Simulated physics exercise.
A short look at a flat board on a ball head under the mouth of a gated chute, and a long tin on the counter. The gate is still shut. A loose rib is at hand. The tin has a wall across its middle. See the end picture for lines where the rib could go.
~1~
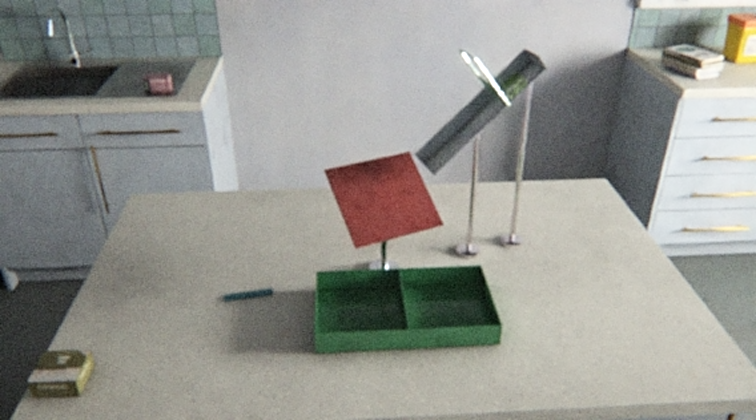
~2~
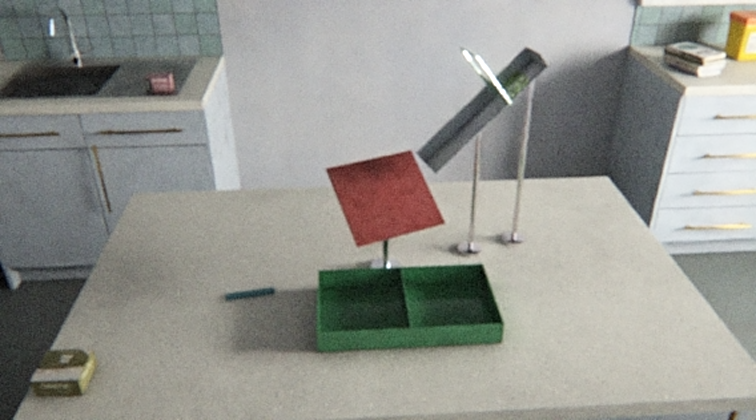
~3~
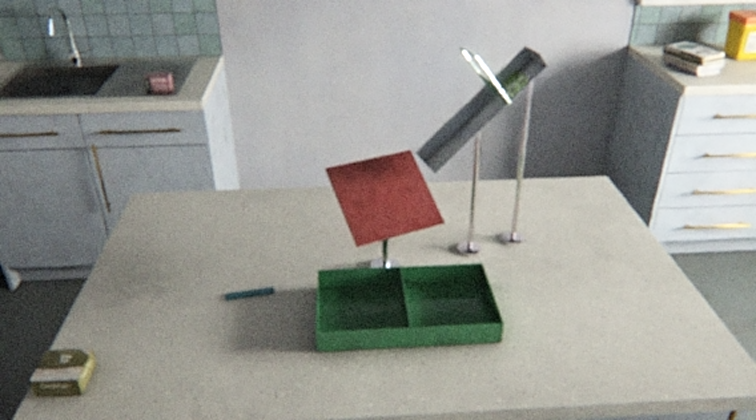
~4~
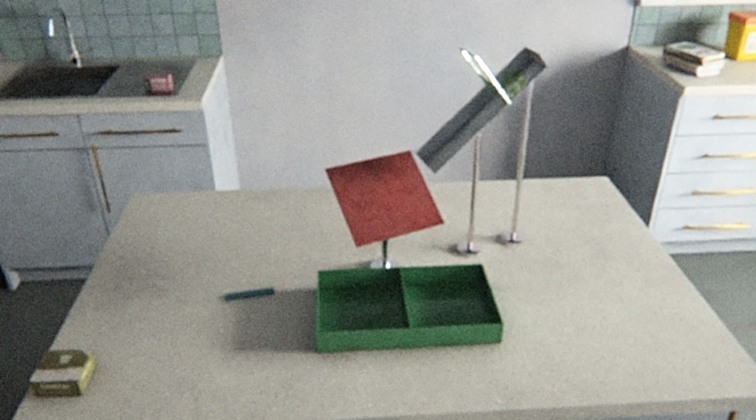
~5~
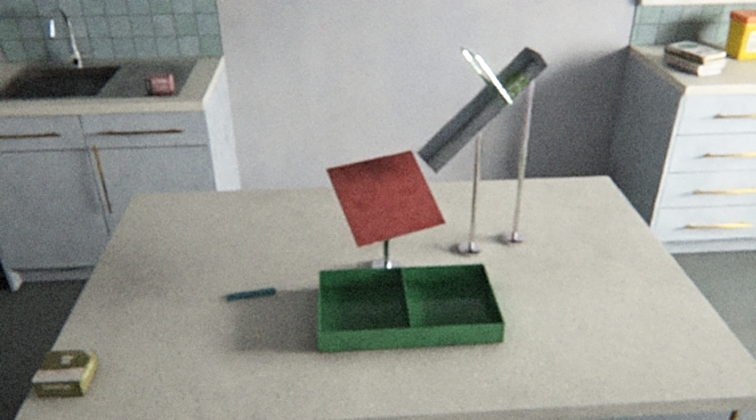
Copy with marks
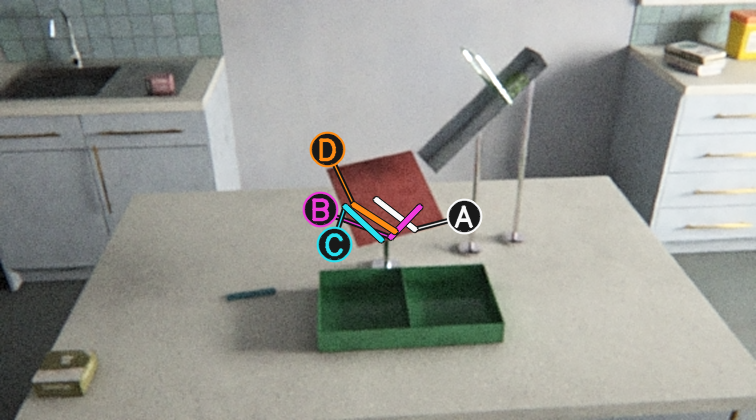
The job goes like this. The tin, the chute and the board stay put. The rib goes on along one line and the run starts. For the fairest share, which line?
The answer is line C.
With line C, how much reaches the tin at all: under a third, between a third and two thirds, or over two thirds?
It is over two thirds.
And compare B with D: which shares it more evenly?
D.
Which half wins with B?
The left half.
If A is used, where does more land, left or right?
The right half.
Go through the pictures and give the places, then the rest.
In the first frame, load behind the gate (507, 90), dried peas; lip of the chute (429, 170), sloping fairly steeply.
In the second frame, middle of the board (386, 196), tilted fairly steeply; middle of its low edge (403, 235); of its high edge (370, 159).
In the third frame, front corners of the tin (317, 332) and (503, 323); front end of its middle wall (411, 328); gate still shut (491, 84).
In the fourth frame, middle of the load (508, 88); lip (429, 168).
In the fifth frame, middle of the load (509, 88); lip (431, 168).
On the marked copy, line A from (376, 199) to (414, 229); line B from (419, 206) to (390, 237); line C from (345, 206) to (381, 239); line D from (353, 204) to (395, 231).
If A is chosen, of what is caught, about a tenth in the left half, almost all in the right.
If B is chosen, of what is caught, almost all in the left half, just a few in the right.
If C is chosen, of what is caught, roughly half in the left half, roughly half in the right.
If D is chosen, of what is caught, roughly a quarter in the left half, the larger part in the right.
